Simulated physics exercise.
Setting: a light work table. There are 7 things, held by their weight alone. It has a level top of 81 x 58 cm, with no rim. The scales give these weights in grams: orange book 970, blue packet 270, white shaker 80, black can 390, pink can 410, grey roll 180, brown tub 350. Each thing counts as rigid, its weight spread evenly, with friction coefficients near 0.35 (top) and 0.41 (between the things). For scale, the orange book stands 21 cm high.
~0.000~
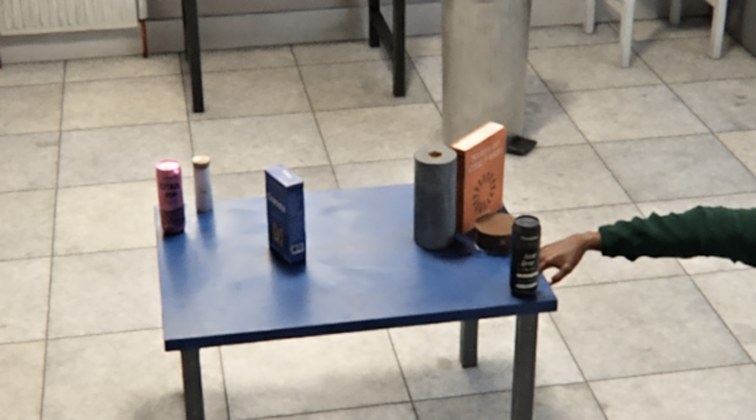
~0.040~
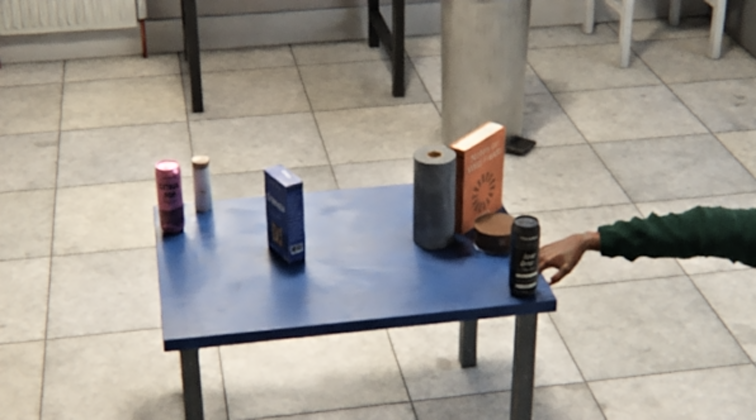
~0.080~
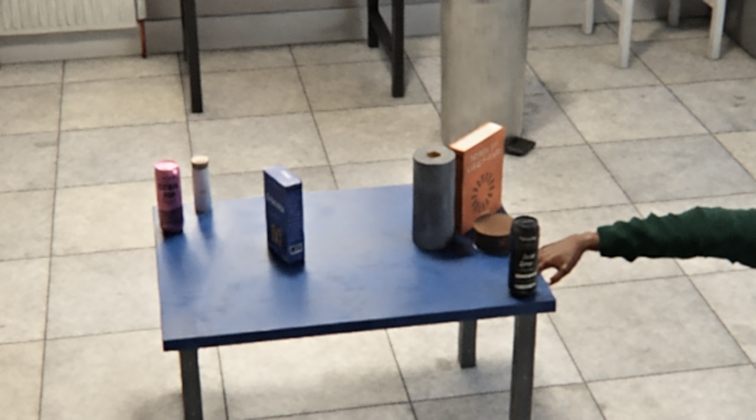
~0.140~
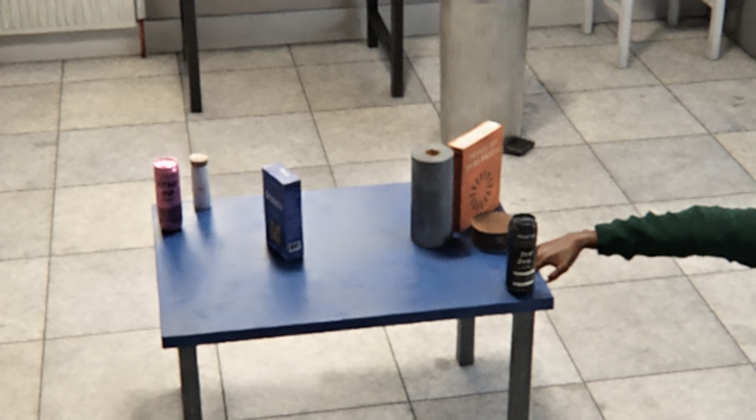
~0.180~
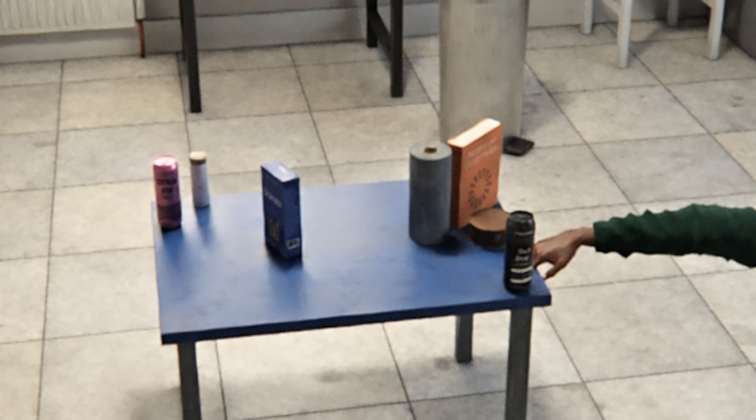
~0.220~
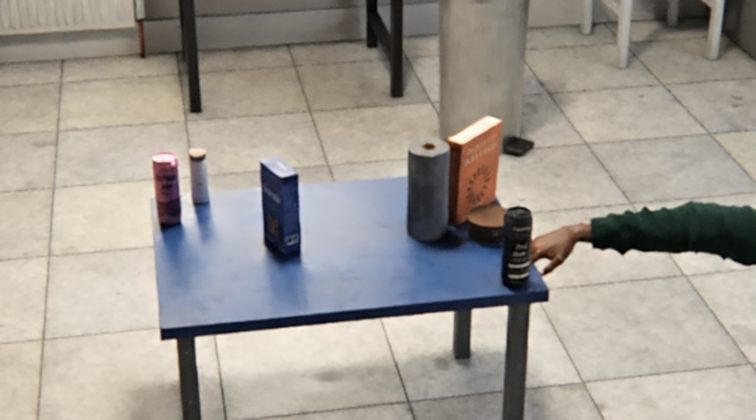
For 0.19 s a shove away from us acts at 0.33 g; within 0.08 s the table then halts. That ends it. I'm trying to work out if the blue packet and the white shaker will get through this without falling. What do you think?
One by one: The blue packet never goes over, the white shaker fails to stay standing.
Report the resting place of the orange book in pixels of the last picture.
Roughly pixel (420, 177).
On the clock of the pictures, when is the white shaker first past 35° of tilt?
0.4 s, roughly.
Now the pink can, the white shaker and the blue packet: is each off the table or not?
Pink can: Goes out of bounds; white shaker: Goes out of bounds; blue packet: Stays in bounds.
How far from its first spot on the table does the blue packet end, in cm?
I'd say about 3 cm between start and finish.
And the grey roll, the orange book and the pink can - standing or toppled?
Here's how it ends: The grey roll never goes down, the orange book comes down, and the pink can comes down.
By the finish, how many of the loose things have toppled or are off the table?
That makes 3.
By 0.42 s, table 8 cm from its start; white shaker now off the table; blue packet 3 cm from its spot near (277, 191); pink can tilted 17°.
By 0.72 s, table 8 cm from its start; pink can now off the table; blue packet 3 cm from its spot near (277, 191); orange book on its side.
By 0.92 s, table 8 cm from its start; blue packet 3 cm from its spot near (277, 191); orange book on its side; brown tub 3 cm from its spot.
When it is over (1.3 s), off the table and tipped over, white shaker and pink can; lying over on the table, orange book; the other 4 within 5 cm of the start. In the last view, blue packet near (277, 191), white shaker near (206, 320).
